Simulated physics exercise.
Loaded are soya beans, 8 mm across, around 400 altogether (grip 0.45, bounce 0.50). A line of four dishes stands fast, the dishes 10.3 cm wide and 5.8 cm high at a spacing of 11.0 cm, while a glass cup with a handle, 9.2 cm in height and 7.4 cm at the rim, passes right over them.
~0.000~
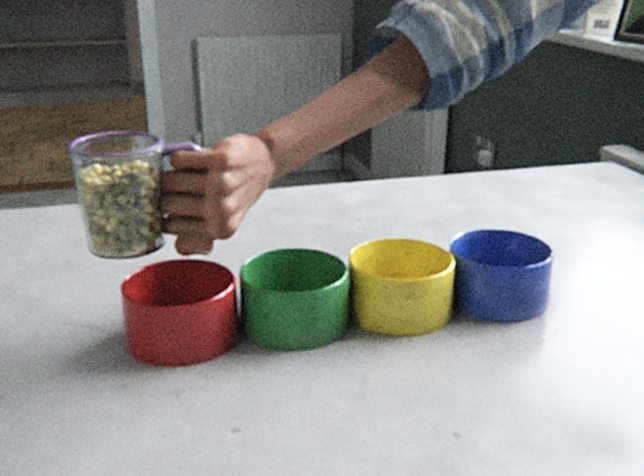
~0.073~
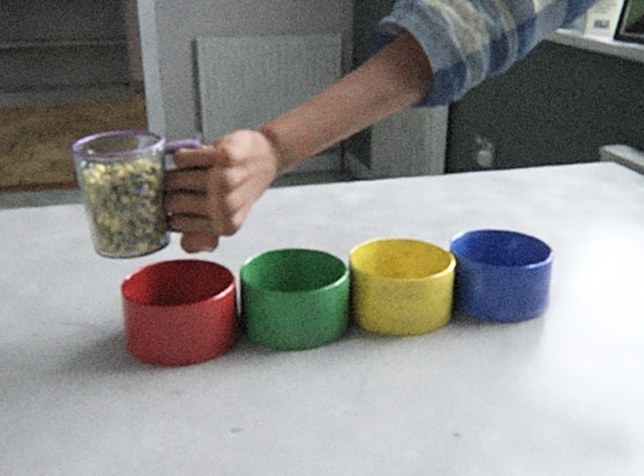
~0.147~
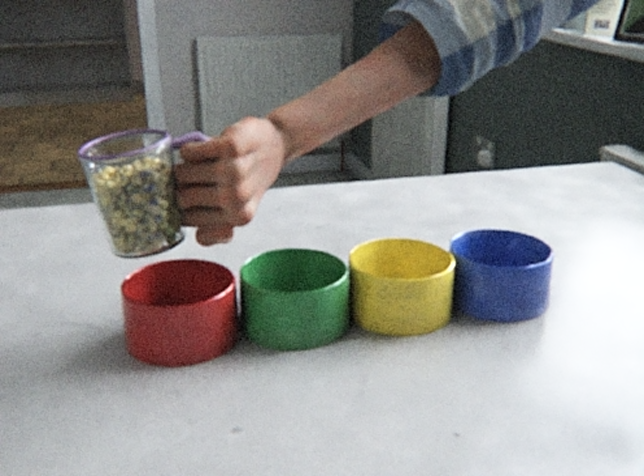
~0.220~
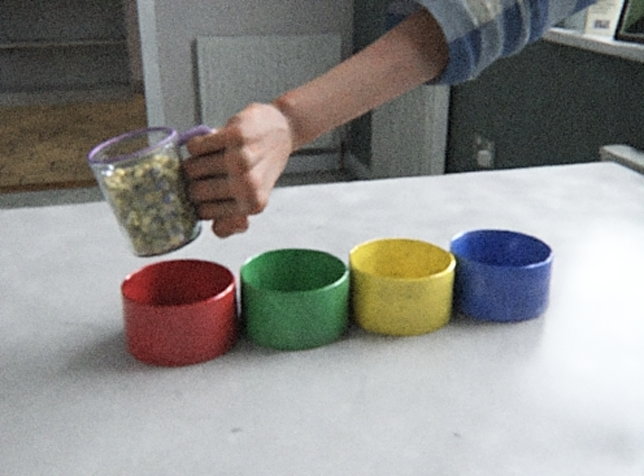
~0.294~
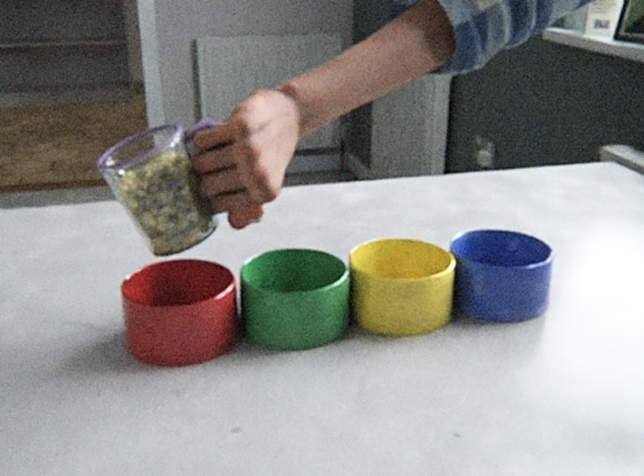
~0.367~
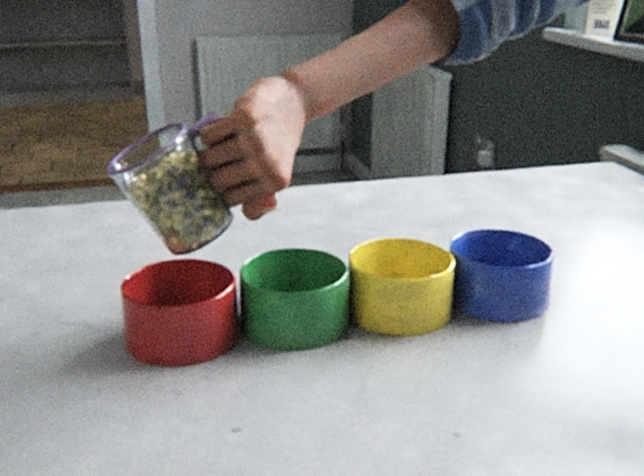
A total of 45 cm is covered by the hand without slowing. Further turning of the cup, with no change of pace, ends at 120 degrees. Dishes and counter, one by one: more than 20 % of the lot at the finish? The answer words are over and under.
Red: Under. Blue: Under. Green: Over. Yellow: Under. Counter: Under.
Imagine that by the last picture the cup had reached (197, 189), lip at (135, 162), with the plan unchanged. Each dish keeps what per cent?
Kept per dish: Red = 0, blue = 30, green = 0, yellow = 60.
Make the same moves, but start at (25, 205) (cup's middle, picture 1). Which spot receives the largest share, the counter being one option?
Largest amount ends at red.
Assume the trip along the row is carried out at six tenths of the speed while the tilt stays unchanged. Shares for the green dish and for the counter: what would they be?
Then: Green 0; counter 10.
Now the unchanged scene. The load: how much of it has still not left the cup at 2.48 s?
It comes to about 0 percent.
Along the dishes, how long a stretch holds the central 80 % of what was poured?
I'd put it near 7 cm.
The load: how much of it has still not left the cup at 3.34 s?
0 per cent.
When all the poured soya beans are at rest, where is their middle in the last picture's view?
Close to pixel (295, 303).
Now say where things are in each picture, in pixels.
Cup at (122, 195), tilt 0 degrees, lip at (71, 147), moved 0.0 cm; middle of the pieces at (125, 204); red dish at (179, 282); green dish at (294, 270); yellow dish at (401, 258); blue dish at (501, 248), in the first picture.
Cup at (126, 195), tilt 2 degrees, lip at (73, 148), moved 0.3 cm; middle of the pieces at (129, 204), in the second picture.
Cup at (137, 194), tilt 8 degrees, lip at (80, 152), moved 1.3 cm; middle of the pieces at (141, 203), in the third picture.
Cup at (150, 193), tilt 14 degrees, lip at (89, 158), moved 2.4 cm; middle of the pieces at (155, 201), in the fourth picture.
Cup at (163, 192), tilt 21 degrees, lip at (99, 163), moved 3.5 cm; middle of the pieces at (168, 200), in the fifth picture.
Cup at (175, 191), tilt 27 degrees, lip at (109, 169), moved 4.5 cm; middle of the pieces at (181, 198); red dish at (179, 282); green dish at (294, 270); yellow dish at (401, 258); blue dish at (501, 248). Its pace works out near 90 degrees a second; the hand travels 15 cm a second, in the sixth picture.
After 1.64 s, tilt 120 degrees; cup holds 10 %, red 5 %, green 85 %.
After 2.48 s, tilt 120 degrees; cup holds 0 %, red 5 %, green 95 %.
After 3.34 s, tilt 120 degrees; cup holds 0 %, red 5 %, green 95 %.
In the end, at 3.6 s, red 5 %, blue 0 %, green 95 %, yellow 0 %, counter 0 %.
